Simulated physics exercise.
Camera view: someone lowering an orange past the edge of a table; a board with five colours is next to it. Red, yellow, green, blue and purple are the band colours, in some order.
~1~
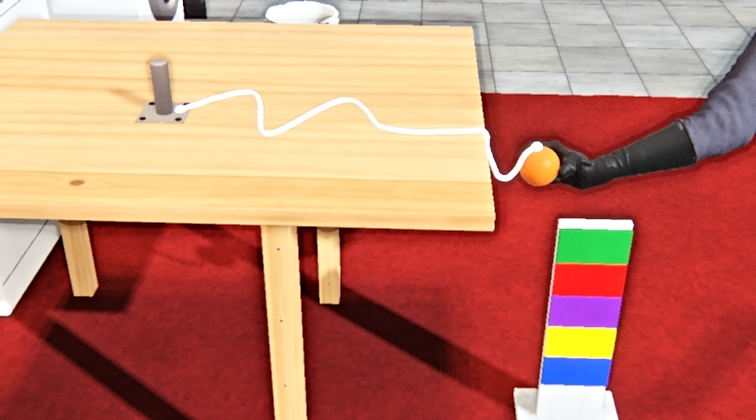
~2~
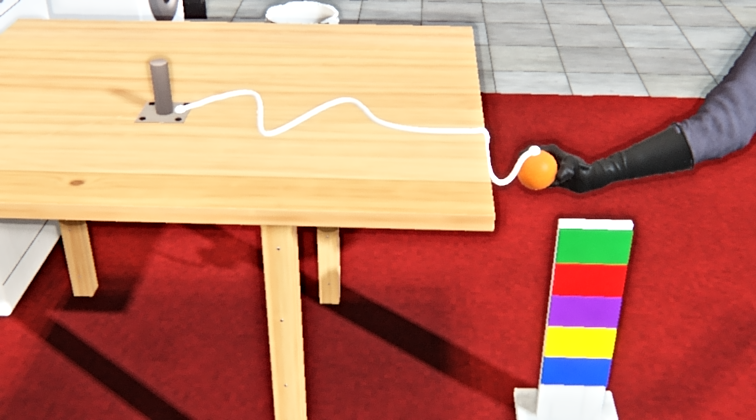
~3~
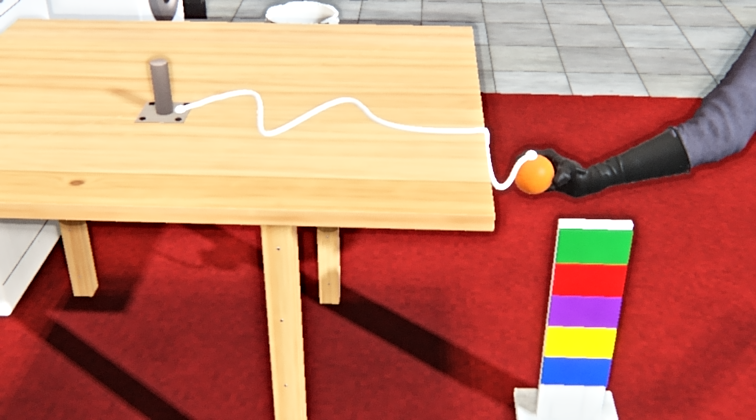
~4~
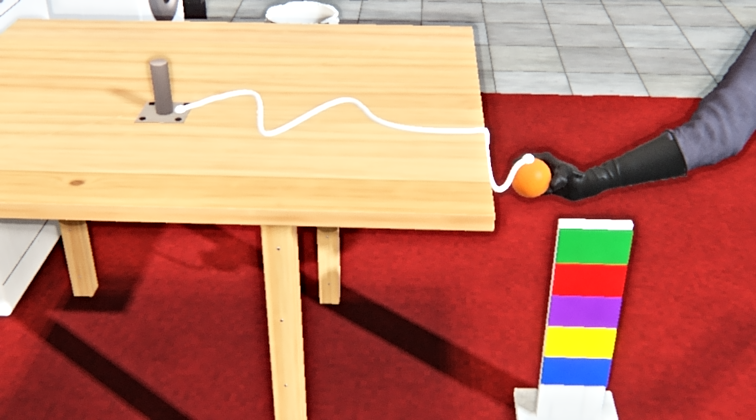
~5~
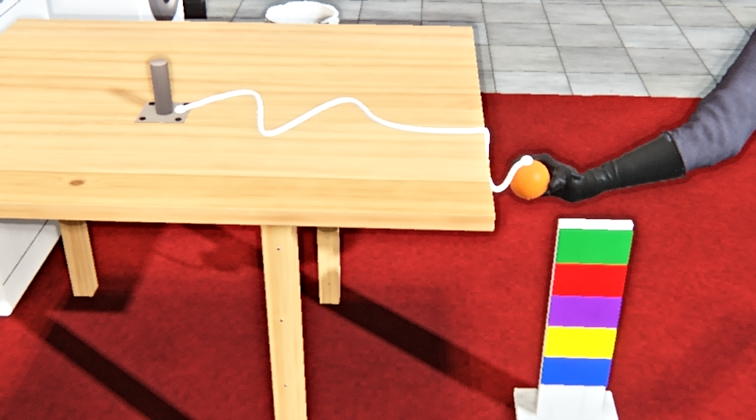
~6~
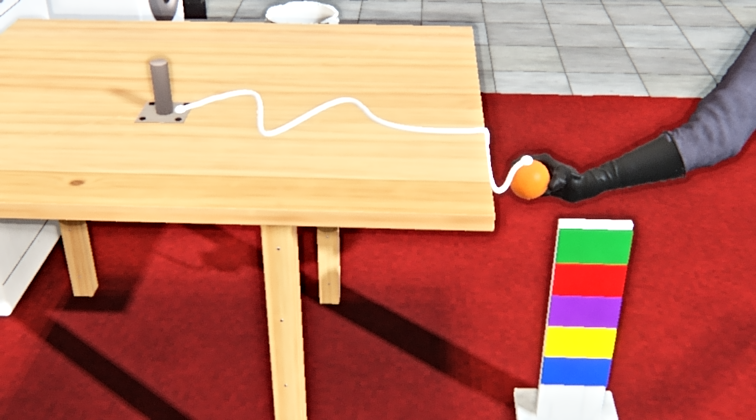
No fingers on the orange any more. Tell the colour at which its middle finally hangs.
It hangs at blue.
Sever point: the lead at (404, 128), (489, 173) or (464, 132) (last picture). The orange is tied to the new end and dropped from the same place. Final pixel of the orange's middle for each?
In order, it ends up near (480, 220), (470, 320) and (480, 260).
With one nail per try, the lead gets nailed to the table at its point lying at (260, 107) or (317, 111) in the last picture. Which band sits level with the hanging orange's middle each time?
In order: Yellow; red.
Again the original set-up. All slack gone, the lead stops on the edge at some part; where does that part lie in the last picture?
Look around (350, 101).
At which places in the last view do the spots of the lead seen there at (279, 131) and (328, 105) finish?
First one close to (380, 117), second close to (455, 120).
Soon after, orange near (495, 355); level with yellow.
Then, orange near (453, 362); level with blue.
At rest, orange near (465, 365); level with blue. Its middle rests at the blue band.
